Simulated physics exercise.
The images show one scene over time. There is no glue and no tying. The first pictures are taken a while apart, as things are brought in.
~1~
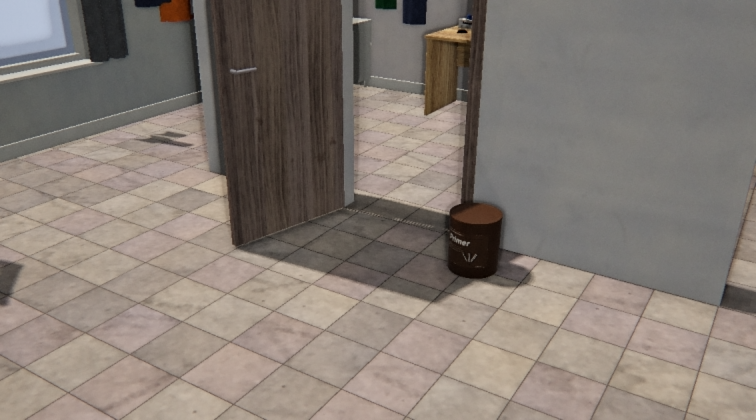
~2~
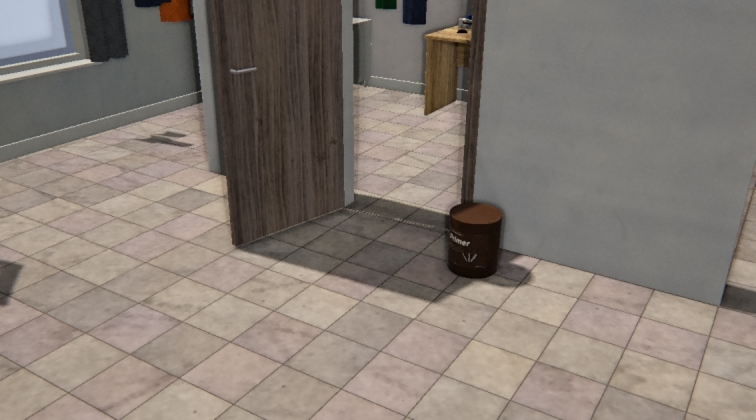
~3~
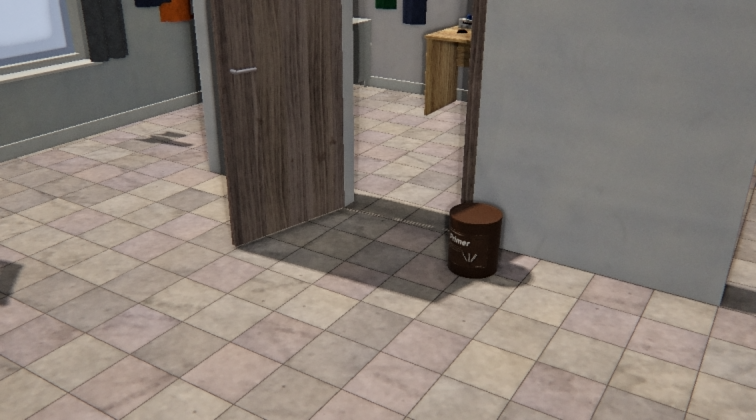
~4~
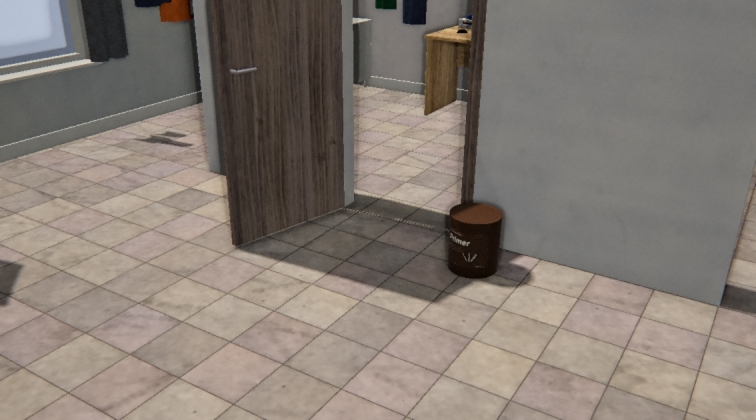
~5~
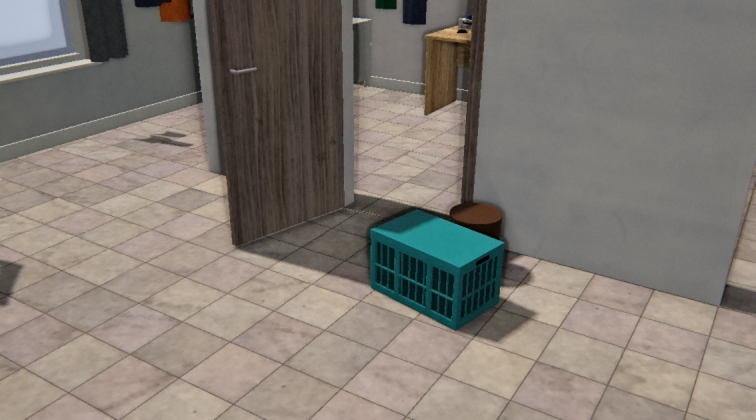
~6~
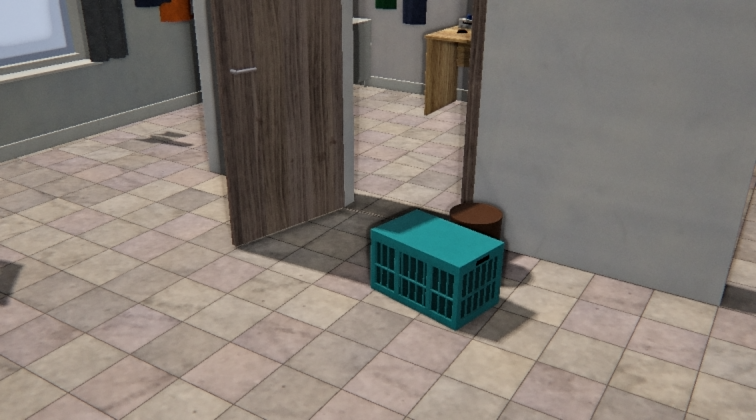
To begin with, a brown pail stands on the tiled floor by the doorway, beside a wide-open wooden door, and nothing moves. Then a turquoise slatted chest appears in front of the pail, hiding most of it, and both sit still while the door stays open.
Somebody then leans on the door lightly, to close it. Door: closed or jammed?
Basically the door isn't held back by anything.
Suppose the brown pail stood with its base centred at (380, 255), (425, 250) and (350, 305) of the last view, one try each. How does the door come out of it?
First it cannot finish its swing, then it cannot finish its swing, and last it finishes its swing.
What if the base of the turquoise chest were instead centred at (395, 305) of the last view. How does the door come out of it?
After that, the door ends up flush.
Then, 0.70 s on from there, door 83° open.
Then, 1.20 s on from there, door 51° open.
Then, 1.70 s on from there, door 15° open.
In the end, door 0° open; both unmoved. At the end, from the last picture's camera, turquoise chest near (435, 266).
